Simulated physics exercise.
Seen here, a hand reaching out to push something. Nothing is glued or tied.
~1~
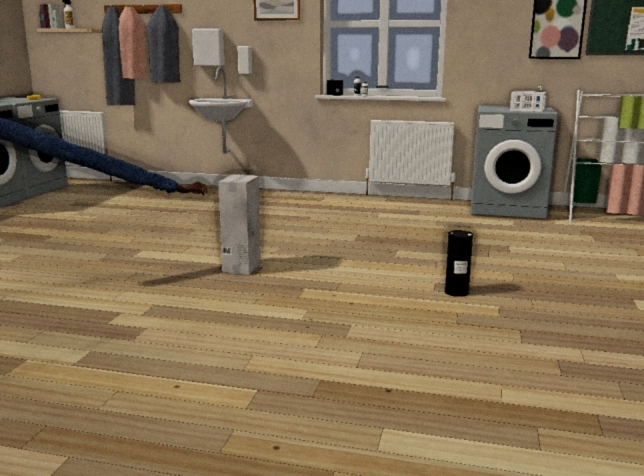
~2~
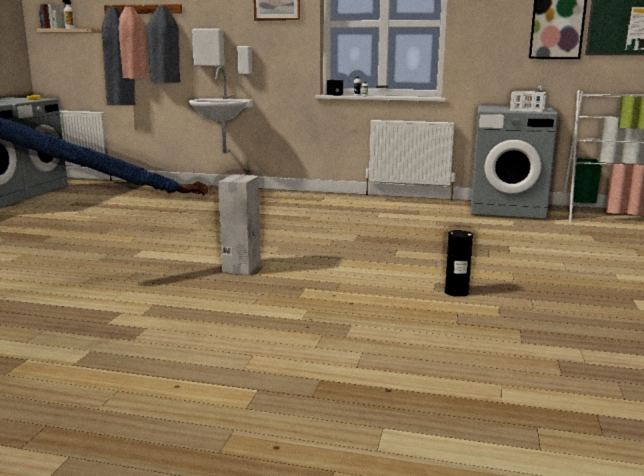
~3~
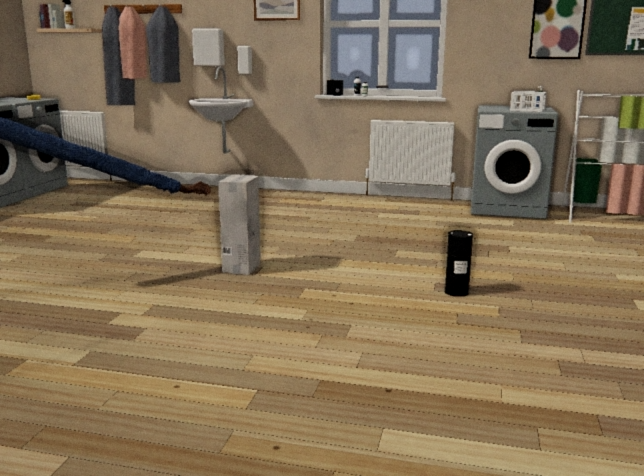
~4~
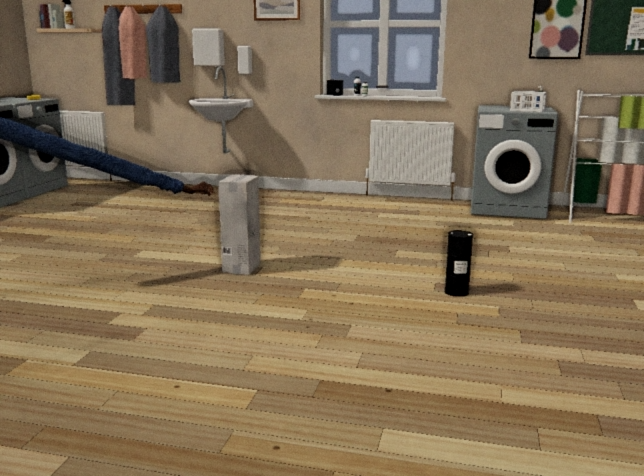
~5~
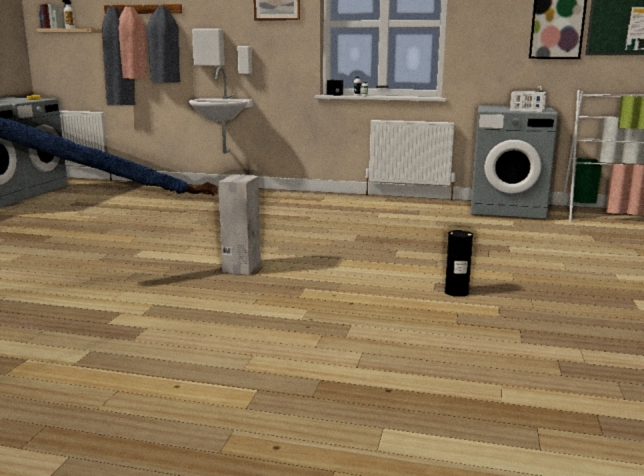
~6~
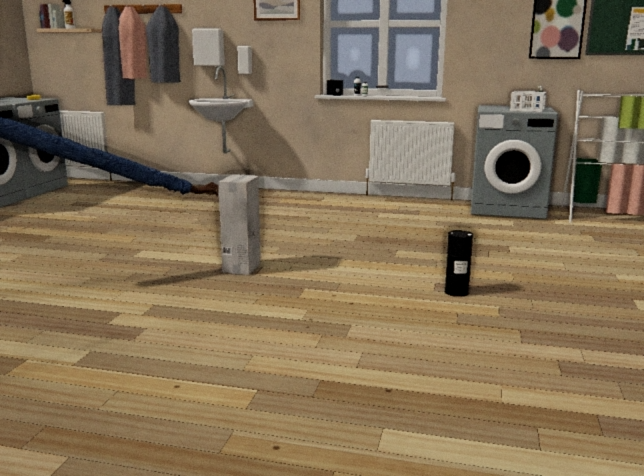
Blue-sleeved arm reaching in from the left, its hand edging slightly toward a tall pale box; black cylinder standing still at right.
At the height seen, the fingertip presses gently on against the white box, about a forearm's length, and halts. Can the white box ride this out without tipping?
The white box tips over.
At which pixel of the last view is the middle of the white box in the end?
Around (306, 260).
Then, 0.50 s past the last view, white box rocked 16° from its first pose near (254, 223).
Then, 0.90 s past the last view, white box rocked 44° from its first pose near (276, 230).
Then, 1.10 s past the last view, white box on its side near (301, 258).
Finally, down or leaning hard on the floor, white box. Final places as the last picture's camera would see them, white box near (306, 260).
